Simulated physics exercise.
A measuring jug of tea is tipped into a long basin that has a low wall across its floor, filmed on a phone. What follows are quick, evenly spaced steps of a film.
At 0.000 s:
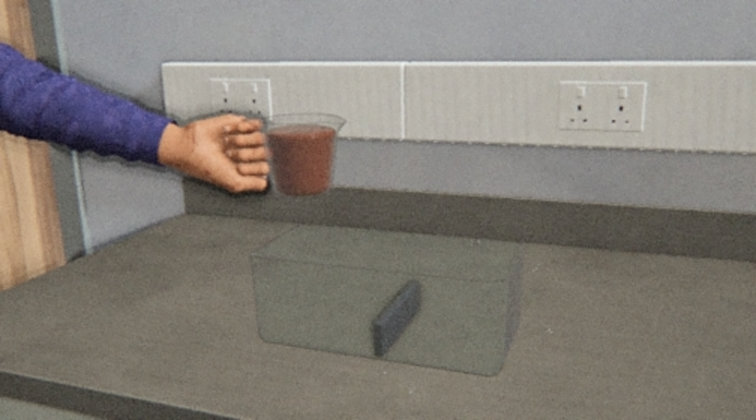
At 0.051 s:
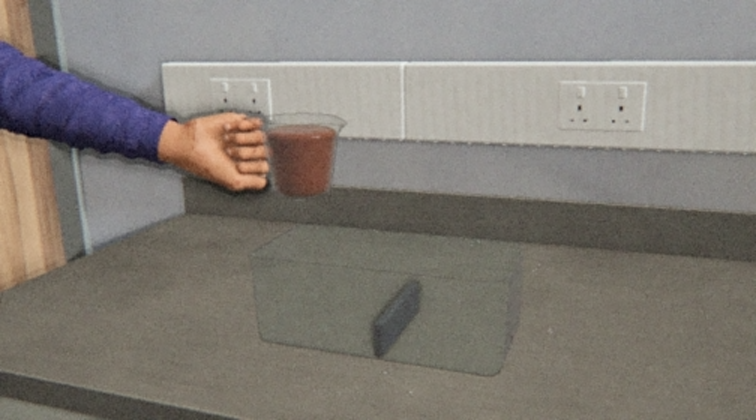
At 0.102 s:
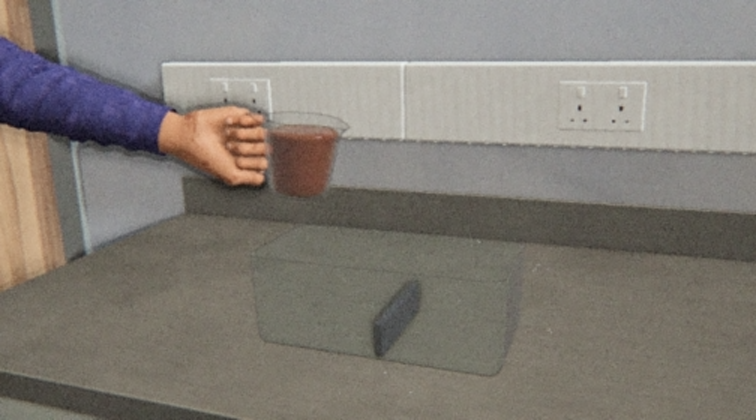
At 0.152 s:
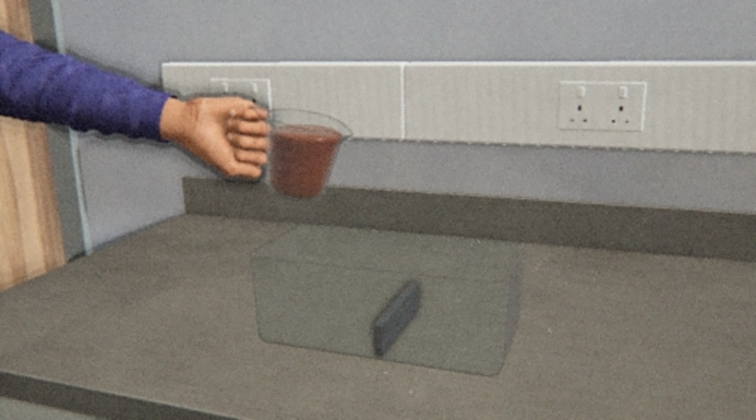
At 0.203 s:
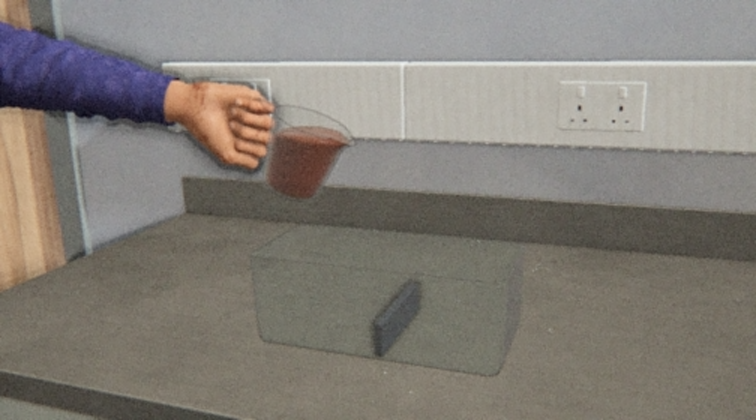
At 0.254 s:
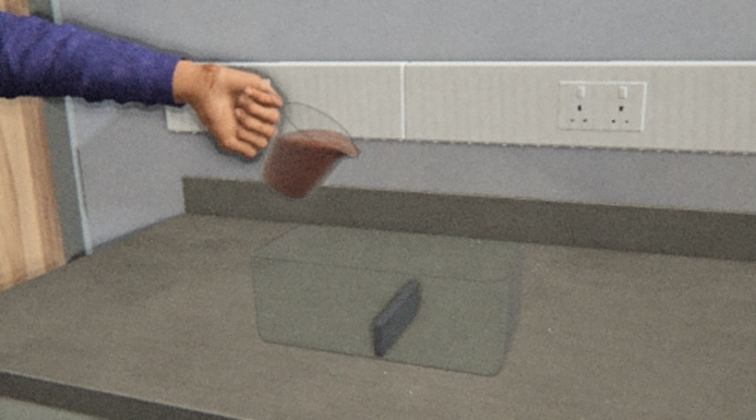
On a grey worktop below wall sockets, a hand in a purple sleeve holds a clear jug of reddish-brown liquid above a long transparent basin with a low dark wall inside, then gradually tilts the jug to the right.
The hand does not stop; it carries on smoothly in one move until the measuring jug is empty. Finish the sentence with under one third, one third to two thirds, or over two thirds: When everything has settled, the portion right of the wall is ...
When everything has settled, the portion right of the wall is under one third.
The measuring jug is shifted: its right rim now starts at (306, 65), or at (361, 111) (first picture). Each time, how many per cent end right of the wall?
About 5 and 55 per cent.
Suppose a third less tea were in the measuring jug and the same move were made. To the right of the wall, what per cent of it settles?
5 in a hundred.
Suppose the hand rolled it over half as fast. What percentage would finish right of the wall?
It works out near 45 %.
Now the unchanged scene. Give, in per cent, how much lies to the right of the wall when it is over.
Roughly 25 percent of it.
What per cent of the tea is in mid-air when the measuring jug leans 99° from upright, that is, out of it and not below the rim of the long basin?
Near 25 parts in a hundred.
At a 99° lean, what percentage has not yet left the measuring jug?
Roughly 40 percent remains at that point.
A moment on, the measuring jug is tipped on its side and 41 per cent is still to pour, 17 is left of the wall and 16 right of it.
Next, the measuring jug is tipped right over and 4 per cent is still to pour, 70 is left of the wall and 21 right of it.
Then the measuring jug is tipped right over and 0 per cent is still to pour, 75 is left of the wall and 23 right of it.
Later the measuring jug is tipped right over and 0 per cent is still to pour, 75 is left of the wall and 23 right of it.
In the end 75 per cent lies left of the wall, 23 right of it and 2 outside.
